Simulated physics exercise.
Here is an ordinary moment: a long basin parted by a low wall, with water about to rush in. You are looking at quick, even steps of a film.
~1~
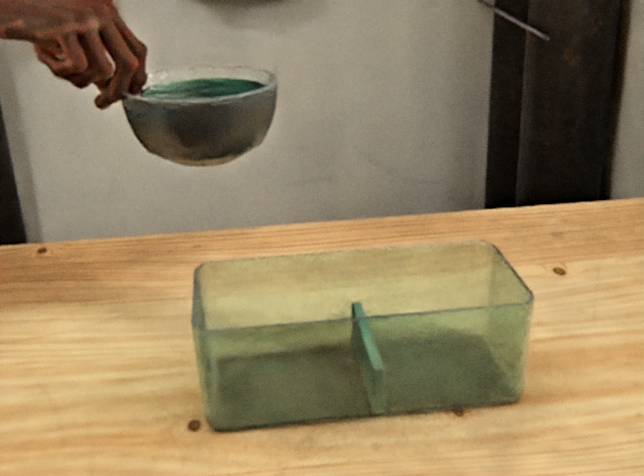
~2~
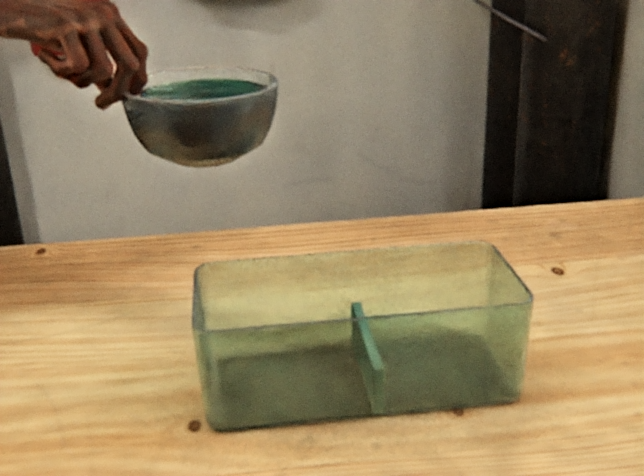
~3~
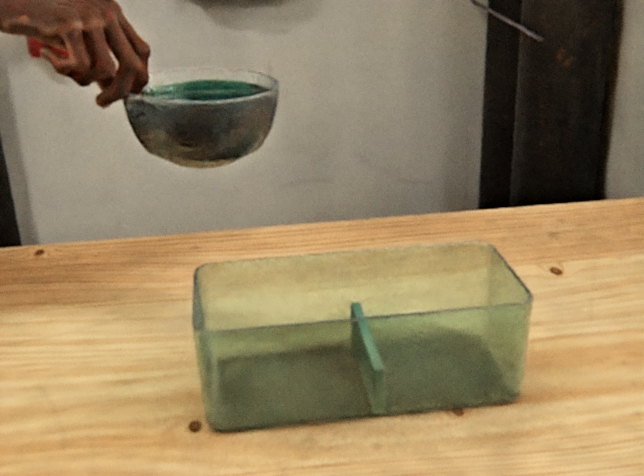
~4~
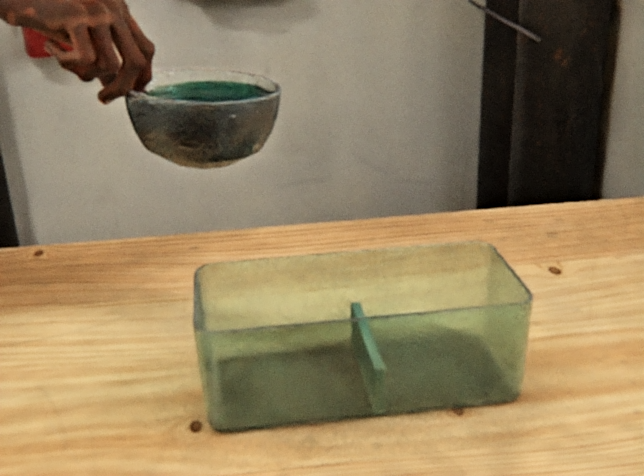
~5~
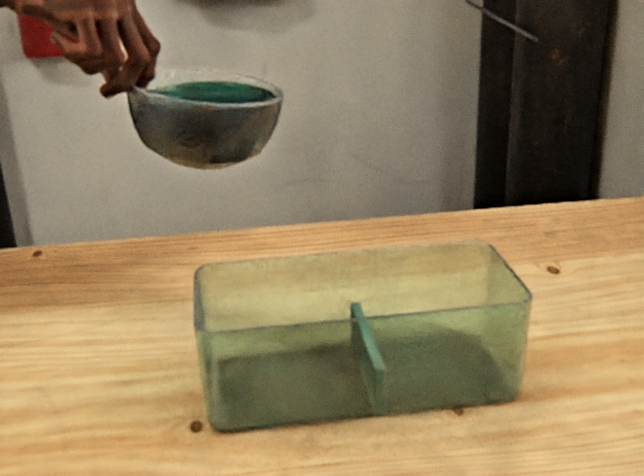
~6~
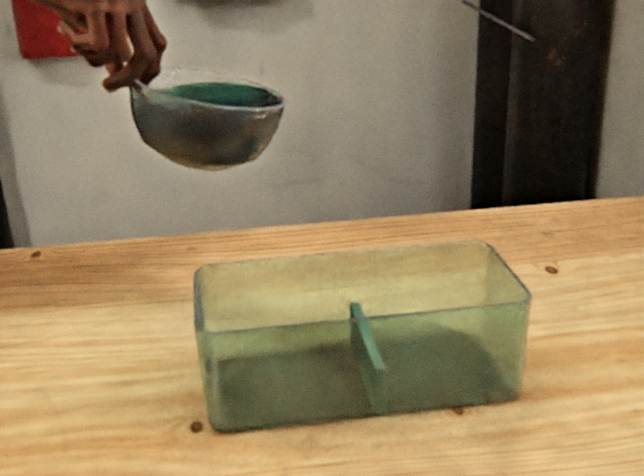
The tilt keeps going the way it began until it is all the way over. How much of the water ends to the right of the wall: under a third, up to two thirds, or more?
The share right of the wall ends up within a third to two thirds.
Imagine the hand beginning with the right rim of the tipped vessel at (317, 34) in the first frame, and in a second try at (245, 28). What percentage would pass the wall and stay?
You'd get around 85 per cent and then around 25 per cent.
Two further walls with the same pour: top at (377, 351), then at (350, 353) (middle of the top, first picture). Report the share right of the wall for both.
First try: Roughly 40 per cent; second try: 65 per cent.
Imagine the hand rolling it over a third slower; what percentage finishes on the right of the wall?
Close to 50 per cent.
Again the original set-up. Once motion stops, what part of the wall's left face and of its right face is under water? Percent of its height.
I'd say about 30 for the left and about 30 for the right.
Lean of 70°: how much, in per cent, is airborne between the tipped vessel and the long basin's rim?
Airborne share: Approx. 45 %.
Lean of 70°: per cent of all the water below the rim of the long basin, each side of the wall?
So the left part has 5 percent, while the right part has 5.
A moment on, the tilt is 70° and 42 per cent is still to pour, 7 is left of the wall and 7 right of it.
Next, the tilt is 100° and 3 per cent is still to pour, 39 is left of the wall and 45 right of it.
Then the tilt is 102° and 0 per cent is still to pour, 53 is left of the wall and 45 right of it.
Later the tilt is 102° and 0 per cent is still to pour, 53 is left of the wall and 46 right of it.
Finally, 53 per cent lies left of the wall, 46 right of it and 1 outside.
